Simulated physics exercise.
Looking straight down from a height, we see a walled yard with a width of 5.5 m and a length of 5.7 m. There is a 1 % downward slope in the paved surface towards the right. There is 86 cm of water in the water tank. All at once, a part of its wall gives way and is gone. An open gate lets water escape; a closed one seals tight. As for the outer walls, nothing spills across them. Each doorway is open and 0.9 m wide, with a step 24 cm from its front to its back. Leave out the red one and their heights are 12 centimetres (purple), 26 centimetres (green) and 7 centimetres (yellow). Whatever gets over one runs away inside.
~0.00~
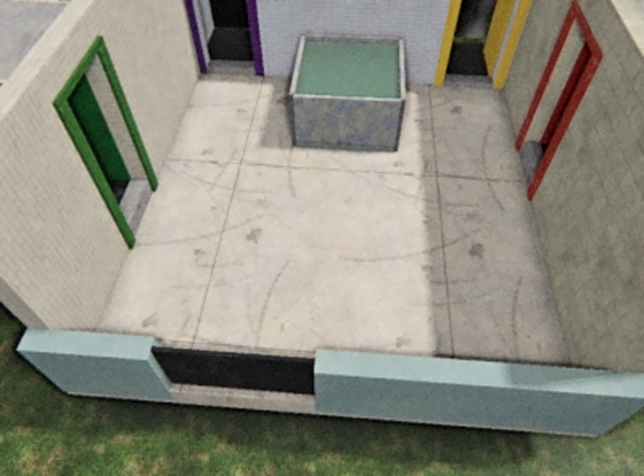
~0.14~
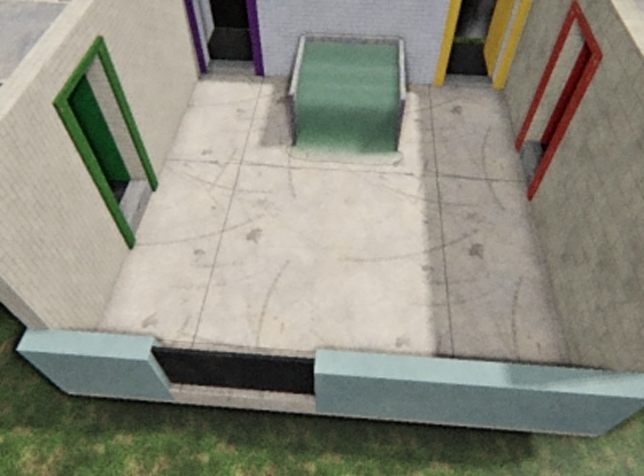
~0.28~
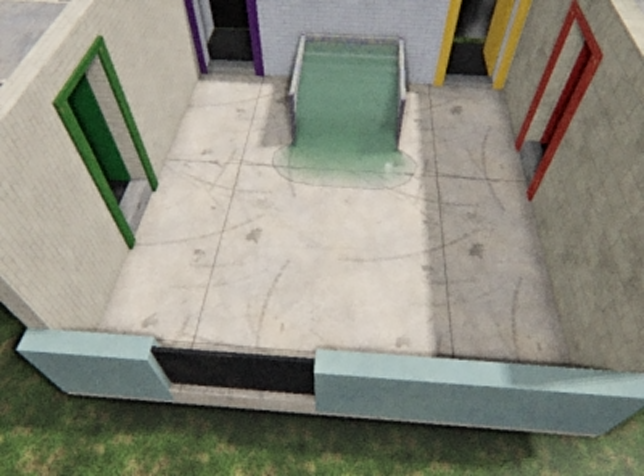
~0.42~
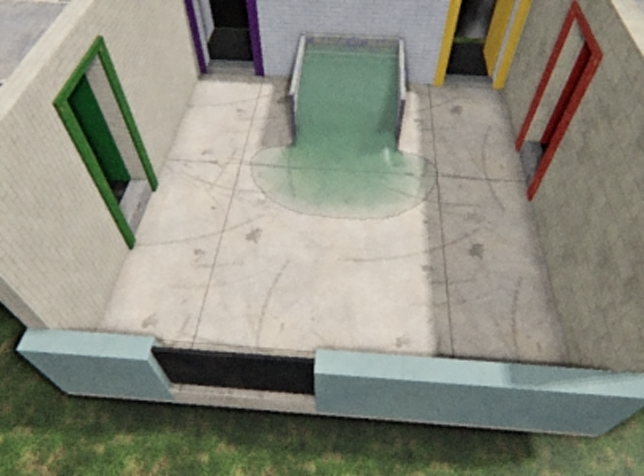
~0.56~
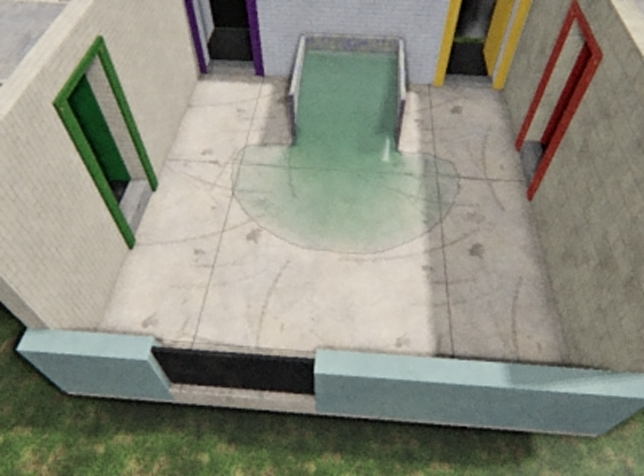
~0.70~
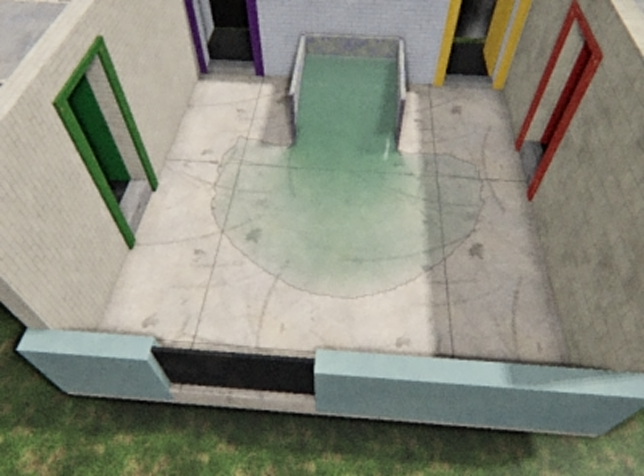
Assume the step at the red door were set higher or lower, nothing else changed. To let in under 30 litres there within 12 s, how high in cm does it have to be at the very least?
At least roughly 5.5 cm.
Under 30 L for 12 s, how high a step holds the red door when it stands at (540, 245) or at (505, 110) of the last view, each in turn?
8.0 and 10.0 cm.
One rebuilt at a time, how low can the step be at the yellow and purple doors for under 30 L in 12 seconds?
You'd want about 12.0 centimetres at yellow and about 7.0 centimetres at purple.
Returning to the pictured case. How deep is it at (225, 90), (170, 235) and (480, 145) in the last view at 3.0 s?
I'd read roughly 0, 3 and 0 cm there.
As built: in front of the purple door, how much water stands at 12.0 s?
A ruler would read roughly 6.5 cm.
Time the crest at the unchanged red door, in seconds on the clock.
Around 10.5 seconds.
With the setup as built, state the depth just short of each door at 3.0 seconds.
Red door 1 cm, purple door 0 cm, green door 5 cm, yellow door 0 cm.
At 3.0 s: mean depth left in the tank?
About 12 cm.
After 1.4 s water covers 60 % of the floor, deepest (34 cm) near (324, 382); 2 cm at the red door, 0 litres in over its 24 cm step.
After 3.0 s water covers 65 % of the floor, deepest (32 cm) near (573, 402); 1 cm at the red door, 0 litres in over its 24 cm step.
After 12.0 s water covers 100 % of the floor, deepest (12 cm) near (535, 243); 9 cm at the red door, 0 litres in over its 24 cm step.
At the red door as built, the water arrived by 1.3 s and peaked near 12 cm at 10.6 s.
Run again over the same 12 s with other heights there, 40 litres in over 5 cm, 14 litres over 7 cm. The limit of 30 litres is kept from about 5.5 cm up.
